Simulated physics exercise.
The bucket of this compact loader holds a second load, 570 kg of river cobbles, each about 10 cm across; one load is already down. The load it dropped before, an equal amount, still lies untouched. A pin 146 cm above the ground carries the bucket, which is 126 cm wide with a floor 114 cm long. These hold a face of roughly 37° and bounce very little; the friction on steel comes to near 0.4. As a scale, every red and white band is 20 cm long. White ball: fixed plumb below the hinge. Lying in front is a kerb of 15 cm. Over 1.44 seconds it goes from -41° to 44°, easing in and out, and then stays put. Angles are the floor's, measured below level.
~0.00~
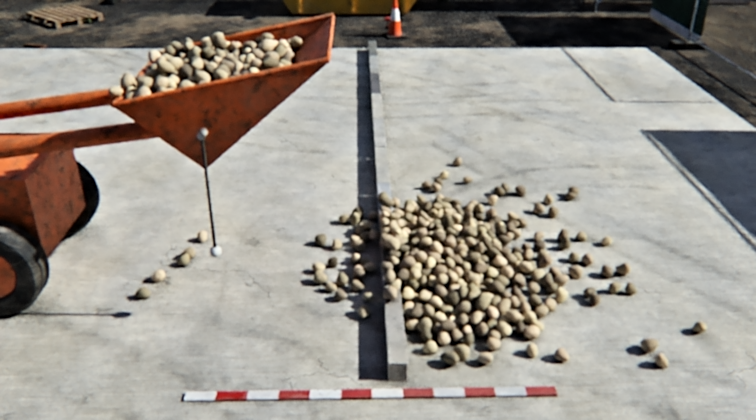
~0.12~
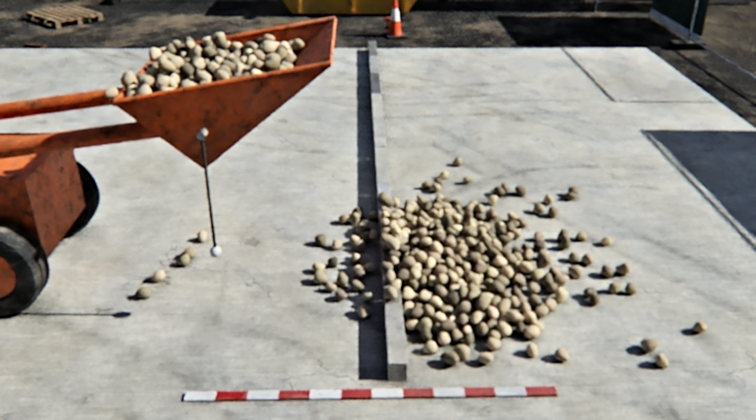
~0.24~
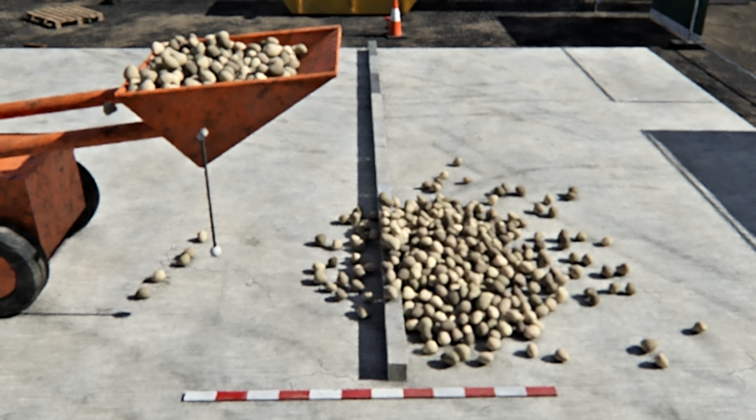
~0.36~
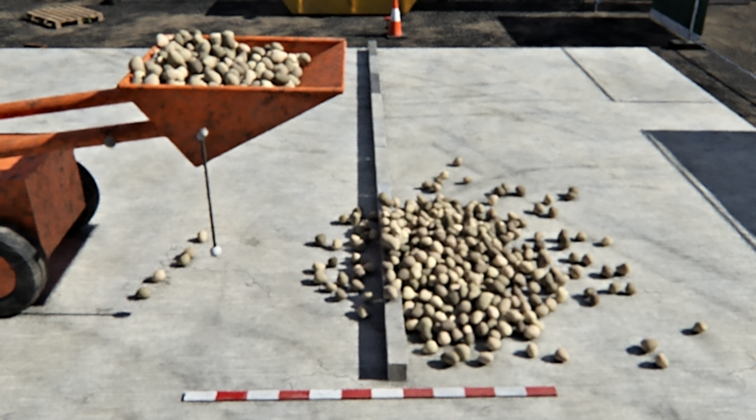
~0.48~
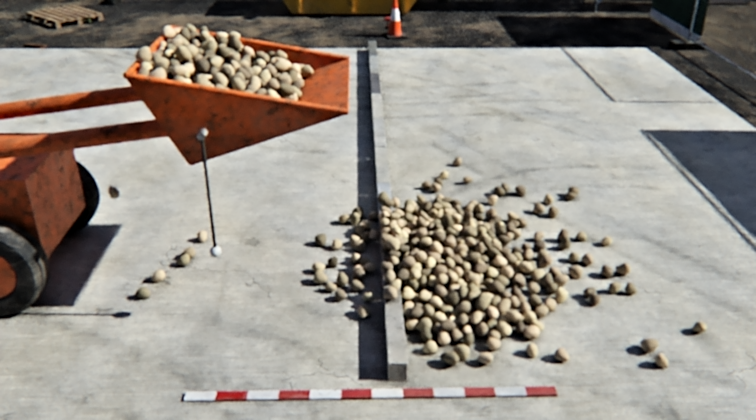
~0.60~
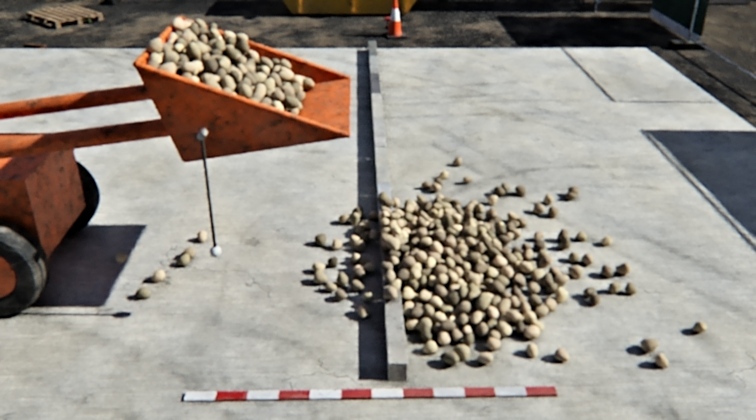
On a concrete yard, an orange loader's bucket full of rounded stones gradually tilted forward, its right edge dipping as the stones shifted inside, while an earlier pile lay still across a low kerb.
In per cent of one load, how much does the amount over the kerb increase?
About 12 per cent.
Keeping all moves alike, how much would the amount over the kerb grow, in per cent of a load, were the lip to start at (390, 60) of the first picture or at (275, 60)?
About 70 per cent for the first, 0 per cent for the second.
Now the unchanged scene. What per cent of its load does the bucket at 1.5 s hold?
About 40 per cent is held.
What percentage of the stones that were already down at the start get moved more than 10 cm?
Estimate: 5 %, roughly.
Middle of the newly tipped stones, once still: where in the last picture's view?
Roughly at pixel (352, 252).
After 1.1 s the floor is at 31°; in per cent of one load, 100 in the bucket, 12 on this side of the kerb, 91 over the kerb; the foremost stones are at (617, 261).
After 1.5 s the floor is at 44°; in per cent of one load, 41 in the bucket, 70 on this side of the kerb, 91 over the kerb; the foremost stones are at (617, 261).
After 1.9 s the floor is at 44°; in per cent of one load, 2 in the bucket, 102 on this side of the kerb, 98 over the kerb; the foremost stones are at (617, 261).
After 4.7 s the floor is at 44°; in per cent of one load, 0 in the bucket, 99 on this side of the kerb, 103 over the kerb; the foremost stones are at (617, 261). Net gain over the kerb, 12.
